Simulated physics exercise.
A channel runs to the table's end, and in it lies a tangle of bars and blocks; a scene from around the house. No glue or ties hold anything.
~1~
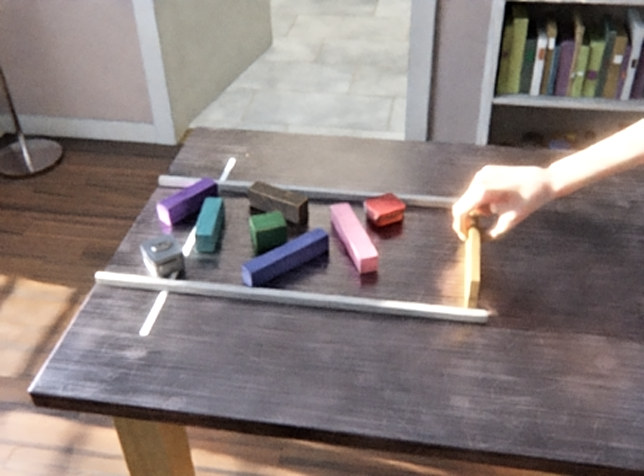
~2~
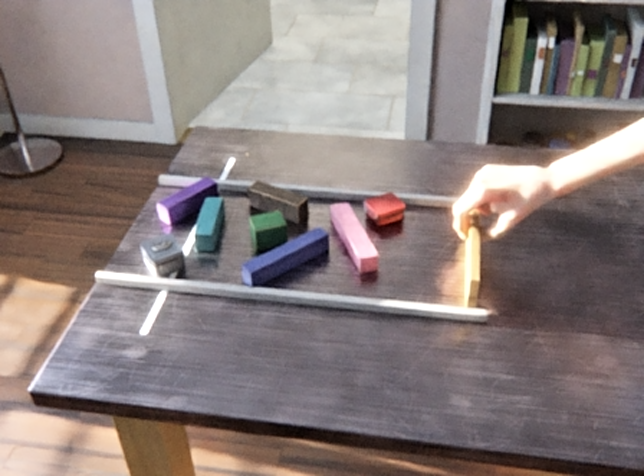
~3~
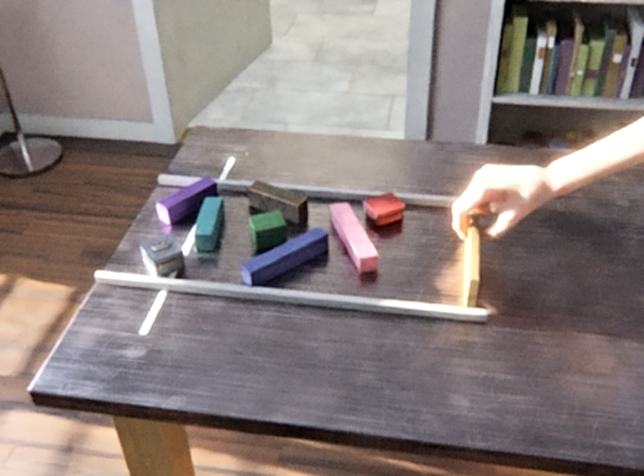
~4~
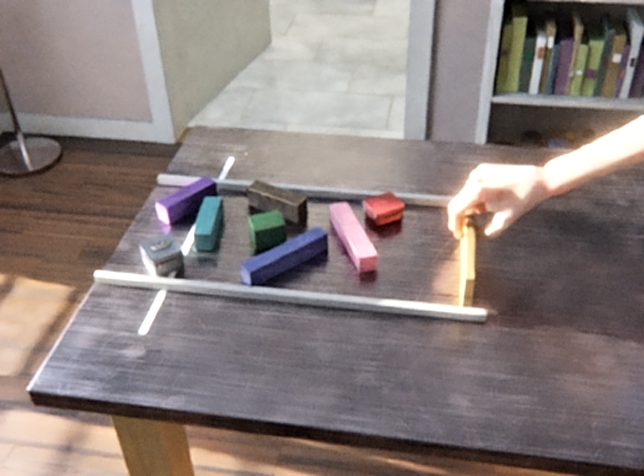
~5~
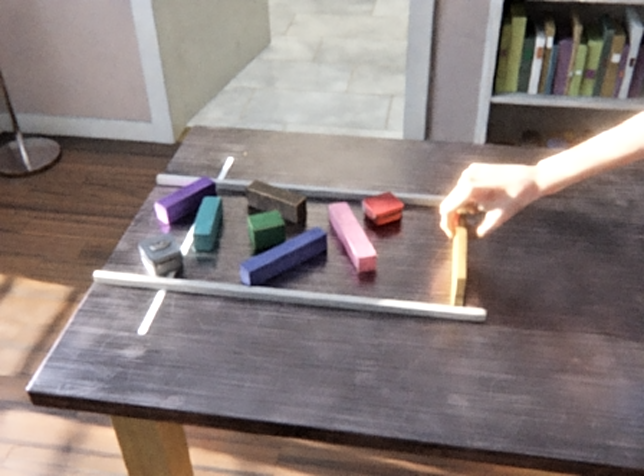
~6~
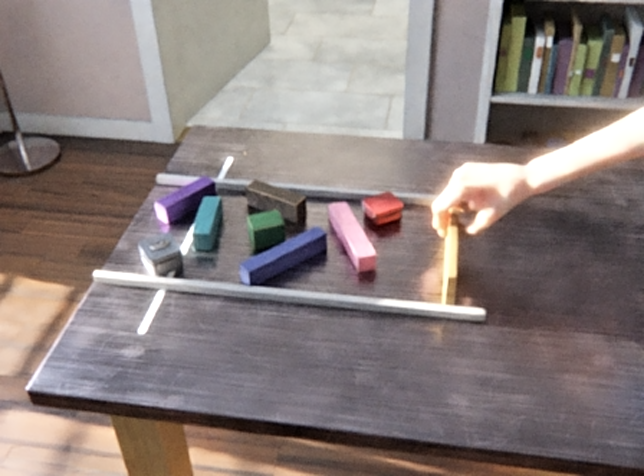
A dark wooden table stands in a room with a wooden floor, an open doorway and a bookshelf behind, seen from above at an angle. Between two pale rails lie purple, turquoise, grey, black, green, blue, pink and red bars and blocks, with white tape crossing at the left. A hand at right holds a yellowish board upright, then slides it slightly left, while the pieces stay still and the view barely shifts.
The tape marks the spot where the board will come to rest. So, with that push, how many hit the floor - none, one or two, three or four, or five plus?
Expect a modest handful, three or four, to go down.
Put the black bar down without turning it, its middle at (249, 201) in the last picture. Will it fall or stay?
Then it survives.
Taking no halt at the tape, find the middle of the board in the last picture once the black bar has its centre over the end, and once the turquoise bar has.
Middle approx. at (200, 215), then approx. at (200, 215).
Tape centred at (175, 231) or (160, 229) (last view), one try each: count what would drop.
You'd get 4 the first time and 6 the second.
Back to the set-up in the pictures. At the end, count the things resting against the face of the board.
The count in contact is 2.
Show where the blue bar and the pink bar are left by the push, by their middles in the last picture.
The blue bar at (117, 251), the pink bar at (170, 220).
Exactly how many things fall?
The total comes to 4.
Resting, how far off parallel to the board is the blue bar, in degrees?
Out of line by around 40°.
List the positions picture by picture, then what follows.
The first frame shows purple stick (189, 200); grey case (164, 257); turquoise bar (210, 224); board (473, 242); tape (195, 234).
The second frame shows grey case (164, 256); pink bar (353, 236).
The third frame shows turquoise bar (209, 223); board (473, 241).
The fourth frame shows purple stick (188, 200); red case (384, 210).
The fifth frame shows grey case (162, 255); black bar (276, 201).
The sixth frame shows purple stick (187, 199); grey case (161, 255); turquoise bar (208, 223); board (452, 239); tape (193, 232).
A little later, none off yet; purple stick at rest near (187, 199); grey case at rest near (161, 255); turquoise bar at rest near (208, 223).
Next, none off yet; purple stick moving near (181, 197); grey case at rest near (161, 255); turquoise bar at rest near (208, 223).
Later still, none off yet; purple stick tilted a little near (132, 197); grey case shifted about its own width near (125, 240); turquoise bar shifted about its own width near (153, 221).
When it is over, the number that fall off is three or four; down, black bar, turquoise bar, grey case and purple stick.
